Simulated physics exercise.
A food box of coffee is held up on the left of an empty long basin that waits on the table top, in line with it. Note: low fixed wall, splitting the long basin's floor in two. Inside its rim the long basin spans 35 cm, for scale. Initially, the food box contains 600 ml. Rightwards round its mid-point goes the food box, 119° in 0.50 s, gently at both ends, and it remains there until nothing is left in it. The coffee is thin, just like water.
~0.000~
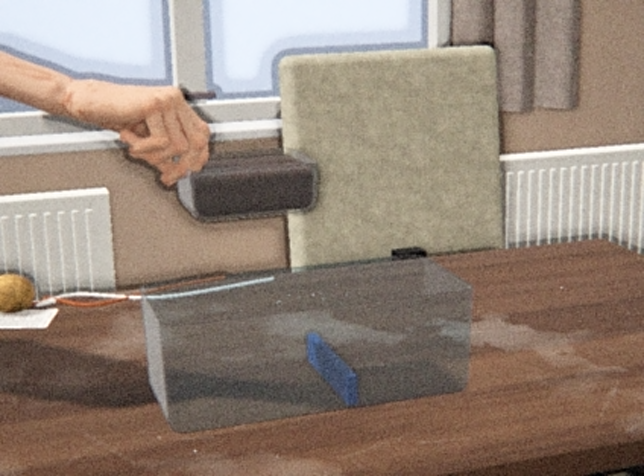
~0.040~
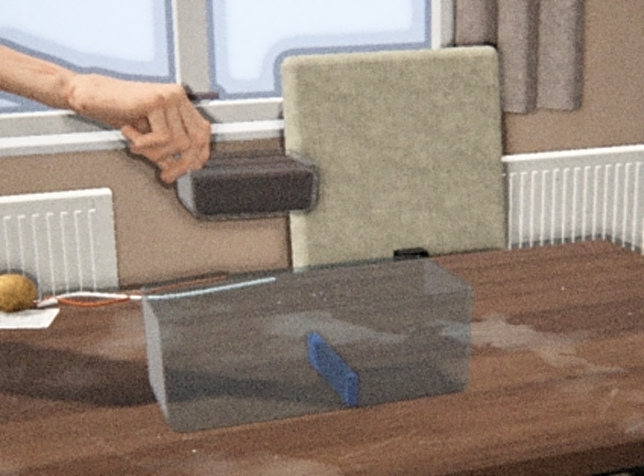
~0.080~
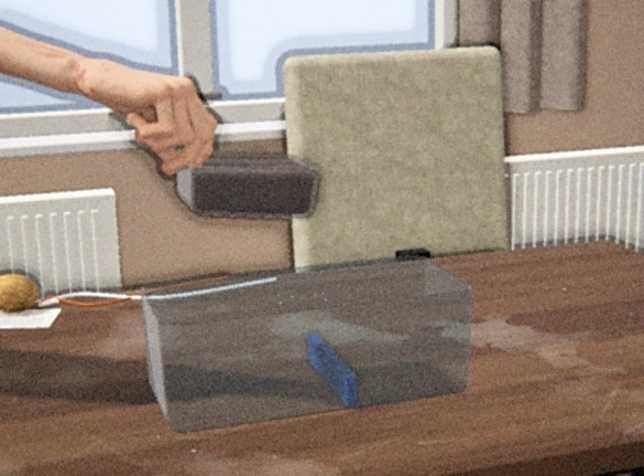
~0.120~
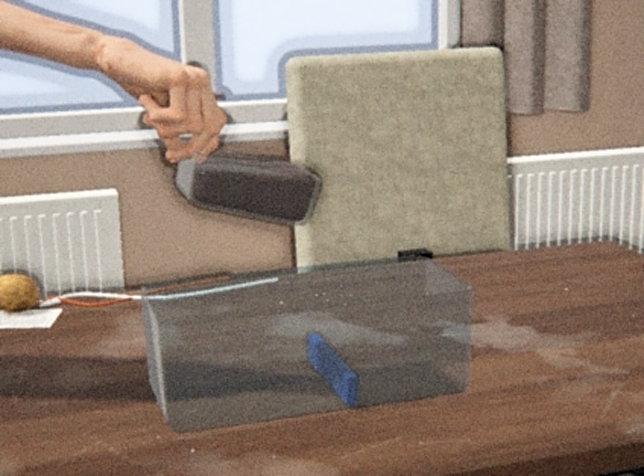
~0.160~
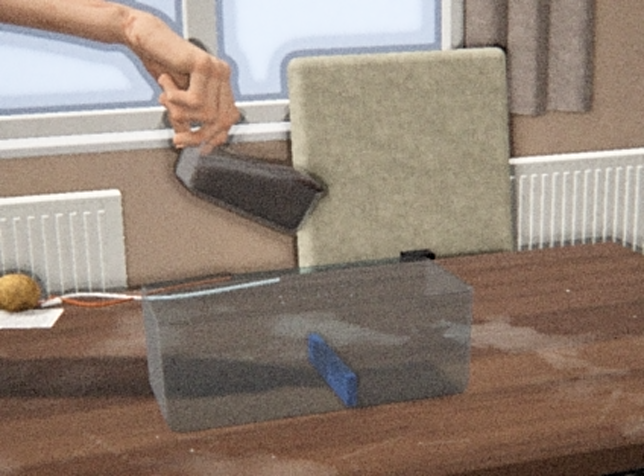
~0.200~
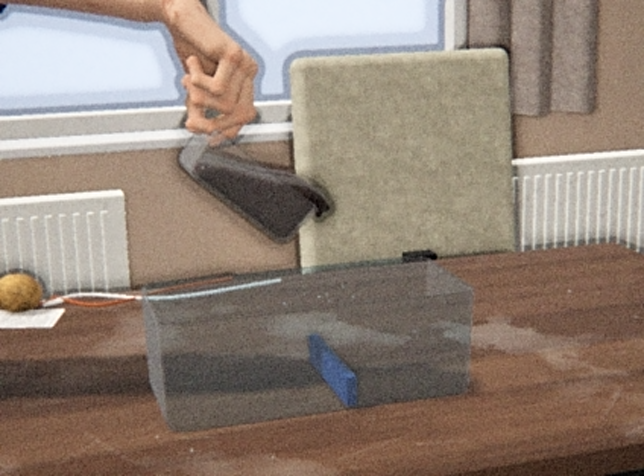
A hand held a dark box of coffee above a clear, empty basin with a blue divider on a wooden table, then tilted it steadily rightwards until a little coffee came over its edge.
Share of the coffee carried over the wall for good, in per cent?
Near 62 per cent.
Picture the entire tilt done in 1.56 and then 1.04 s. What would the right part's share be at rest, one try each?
About 75 %, then about 75 %.
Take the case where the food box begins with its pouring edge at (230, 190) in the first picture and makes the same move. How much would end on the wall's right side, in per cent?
Then I'd expect something near 20 per cent.
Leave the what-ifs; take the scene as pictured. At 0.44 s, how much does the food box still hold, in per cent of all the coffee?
6 %.
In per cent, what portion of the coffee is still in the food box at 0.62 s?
Close to 0 percent of the whole amount.
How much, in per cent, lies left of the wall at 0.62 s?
Roughly 20 percent.
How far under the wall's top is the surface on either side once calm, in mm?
Left: Roughly 28 mm; right: Roughly 18 mm.
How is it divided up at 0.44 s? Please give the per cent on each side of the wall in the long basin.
I'd say about 16 left and about 62 right.
Then, 0.44 s in, the tilt is 115° and 6 per cent is still to pour, 16 is left of the wall and 62 right of it.
Then, 0.62 s in, the tilt is 119° and 0 per cent is still to pour, 21 is left of the wall and 66 right of it.
Then, 0.80 s in, the tilt is 119° and 0 per cent is still to pour, 31 is left of the wall and 66 right of it.
Then, 1.00 s in, the tilt is 119° and 0 per cent is still to pour, 35 is left of the wall and 63 right of it.
Finally, 36 per cent lies left of the wall, 62 right of it and 2 outside.
